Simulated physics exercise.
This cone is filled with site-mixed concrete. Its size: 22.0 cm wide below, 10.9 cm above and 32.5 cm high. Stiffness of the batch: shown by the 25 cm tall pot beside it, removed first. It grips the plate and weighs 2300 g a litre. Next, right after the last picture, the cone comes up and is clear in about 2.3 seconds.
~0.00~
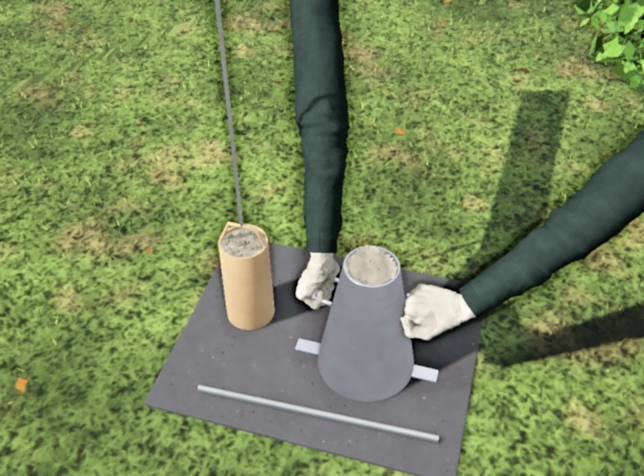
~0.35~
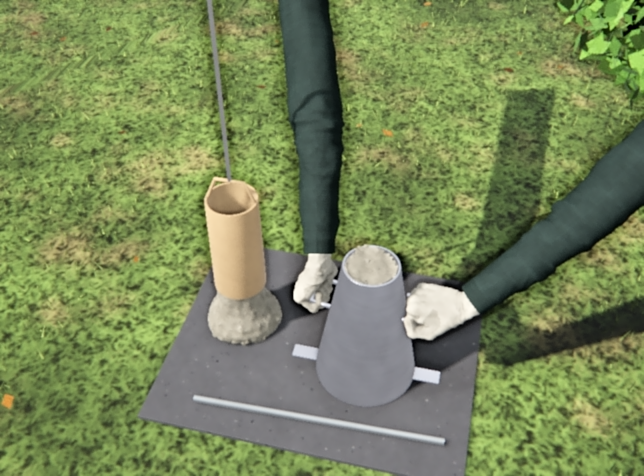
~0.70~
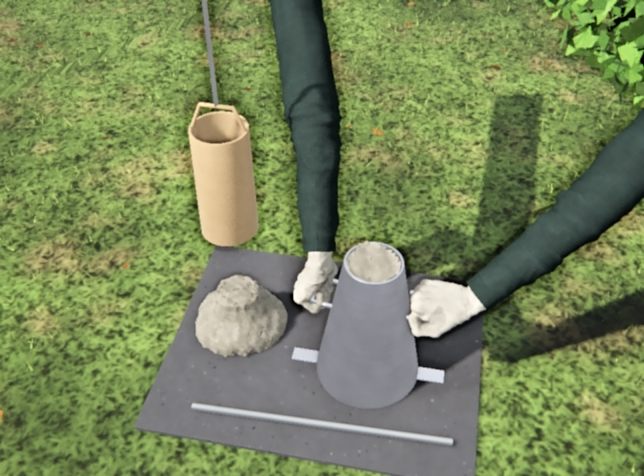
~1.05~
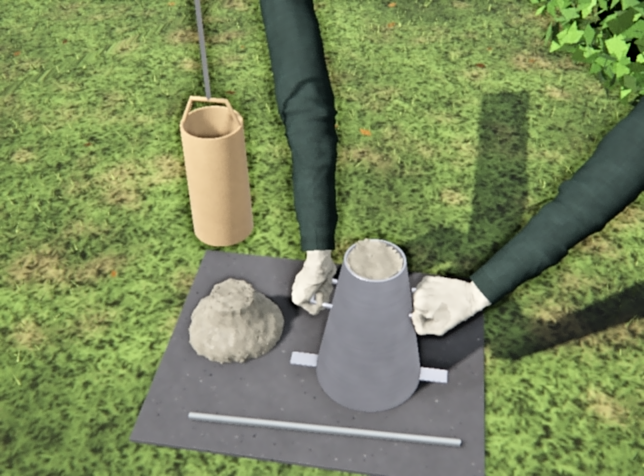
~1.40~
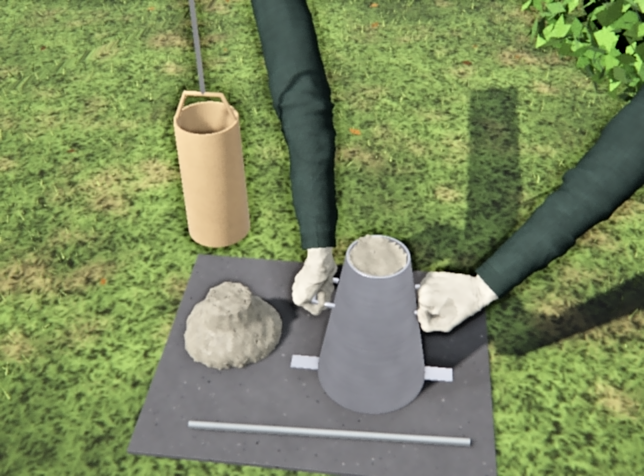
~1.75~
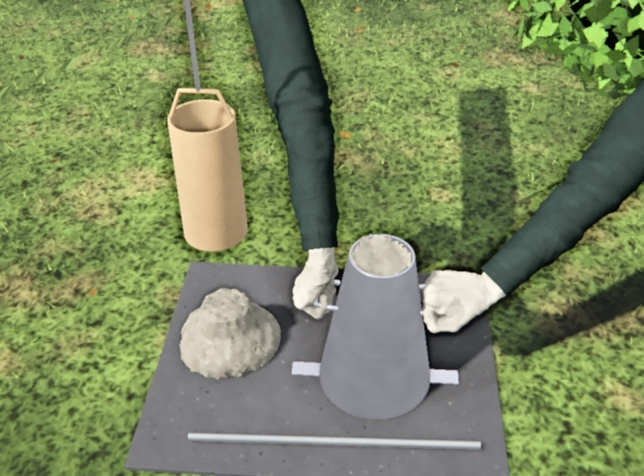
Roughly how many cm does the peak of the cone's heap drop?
About 17 cm.
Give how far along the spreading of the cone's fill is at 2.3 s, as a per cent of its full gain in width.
Roughly 50 per cent.
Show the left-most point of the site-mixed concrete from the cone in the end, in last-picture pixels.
Around (291, 374).
After 2.3 s, the cone is up 7.1 cm; the site-mixed concrete has come down 11 cm to 22 cm and is 29 cm wide.
After 2.9 s, the cone is up 20 cm; the site-mixed concrete has come down 17 cm to 15 cm and is 35 cm wide.
After 3.5 s, the cone is up 34 cm; the site-mixed concrete has come down 17 cm to 15 cm and is 35 cm wide.
After 4.2 s, the cone is clear; the site-mixed concrete has come down 17 cm to 15 cm and is 35 cm wide.
After 4.8 s, at rest, the cone is clear; the site-mixed concrete has come down 17 cm to 15 cm and is 35 cm wide.
